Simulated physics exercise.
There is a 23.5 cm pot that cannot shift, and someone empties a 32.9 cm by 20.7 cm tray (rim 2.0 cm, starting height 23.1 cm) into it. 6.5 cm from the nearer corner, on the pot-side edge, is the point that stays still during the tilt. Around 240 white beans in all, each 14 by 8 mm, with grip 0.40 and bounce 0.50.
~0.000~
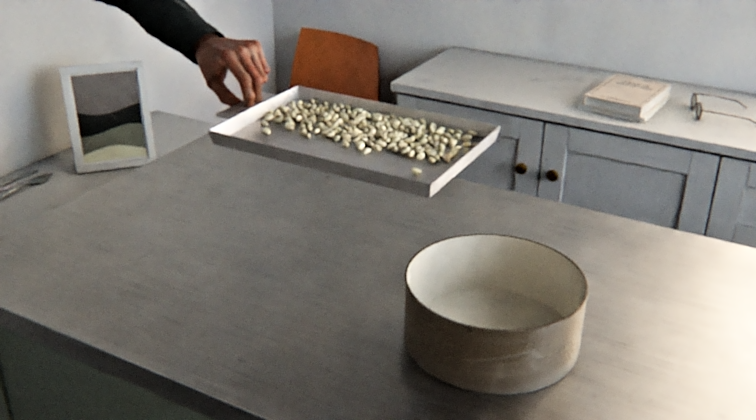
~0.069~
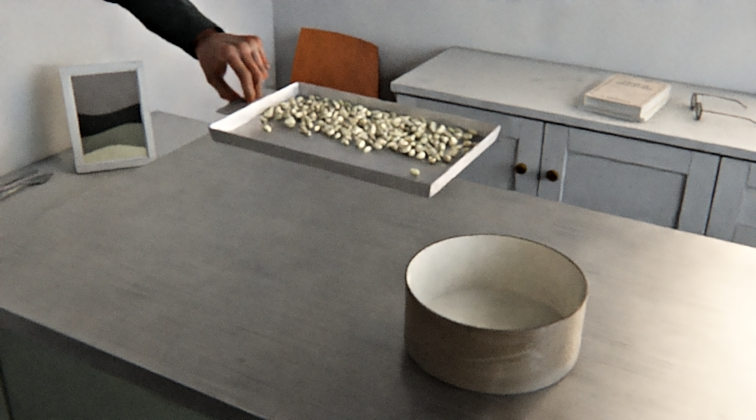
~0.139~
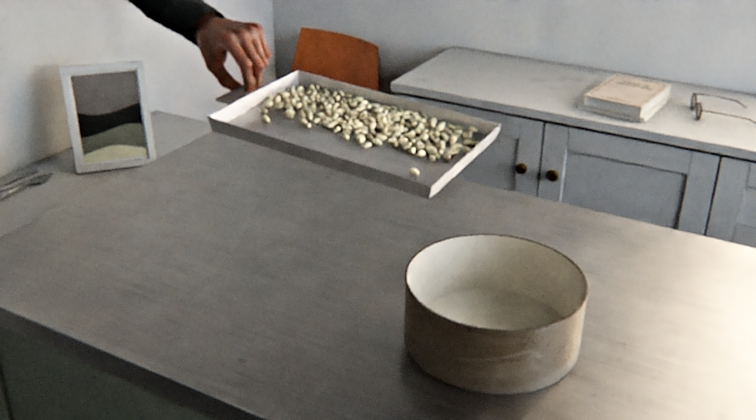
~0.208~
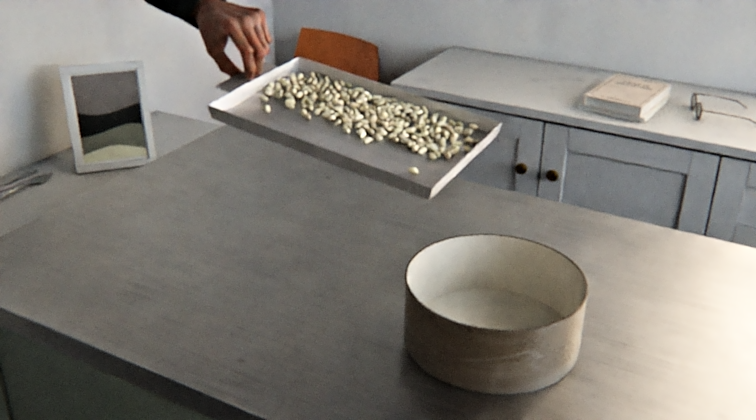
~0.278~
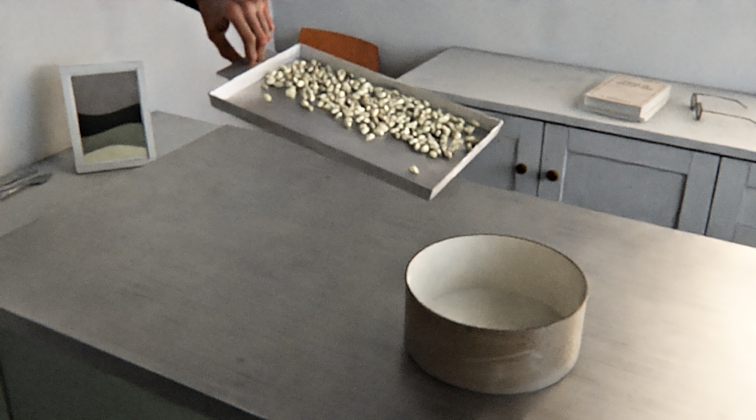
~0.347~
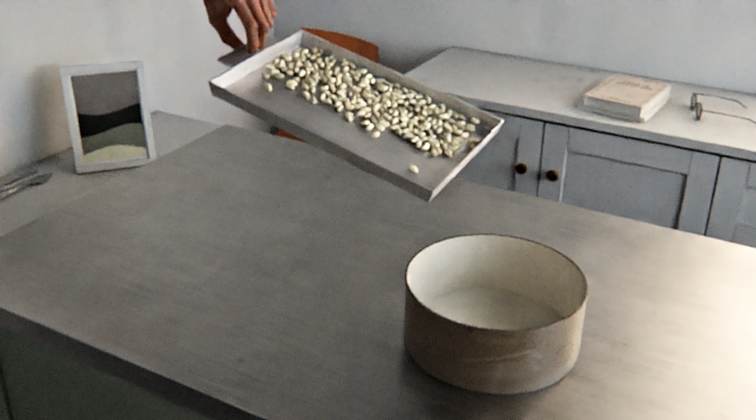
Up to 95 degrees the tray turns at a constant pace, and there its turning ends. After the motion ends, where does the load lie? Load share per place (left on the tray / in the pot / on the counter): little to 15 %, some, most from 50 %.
Left on the tray: Little; pot: Most; counter: Little.
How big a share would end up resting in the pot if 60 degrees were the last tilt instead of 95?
Roughly 30 percent.
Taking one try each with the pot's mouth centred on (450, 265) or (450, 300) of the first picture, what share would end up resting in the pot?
I'd say close to 95 percent for the first spot and 95 percent for the second.
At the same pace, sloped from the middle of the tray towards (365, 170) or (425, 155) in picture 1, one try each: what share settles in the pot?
Approximately 60 percent, then 70 percent.
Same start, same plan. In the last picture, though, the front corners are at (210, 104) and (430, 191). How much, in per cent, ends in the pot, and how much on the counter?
In the pot: 70 per cent; on the counter: 30 per cent.
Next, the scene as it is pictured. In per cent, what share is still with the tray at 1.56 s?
Roughly 75 per cent.
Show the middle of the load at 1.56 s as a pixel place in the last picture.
Somewhere about (458, 166) in the last view.
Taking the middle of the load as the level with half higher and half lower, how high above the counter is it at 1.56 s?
I'd put it near 26 cm.
Then, at 1.08 s, tilt 52 degrees; the tray holds 95 %, the pot 0 %.
After 1.56 s, tilt 77 degrees; the tray holds 75 %, the pot 20 %.
After 2.12 s, tilt 95 degrees; the tray holds 5 %, the pot 85 %.
At rest (2.9 s), tray 0 %, pot 95 %, counter 5 %.
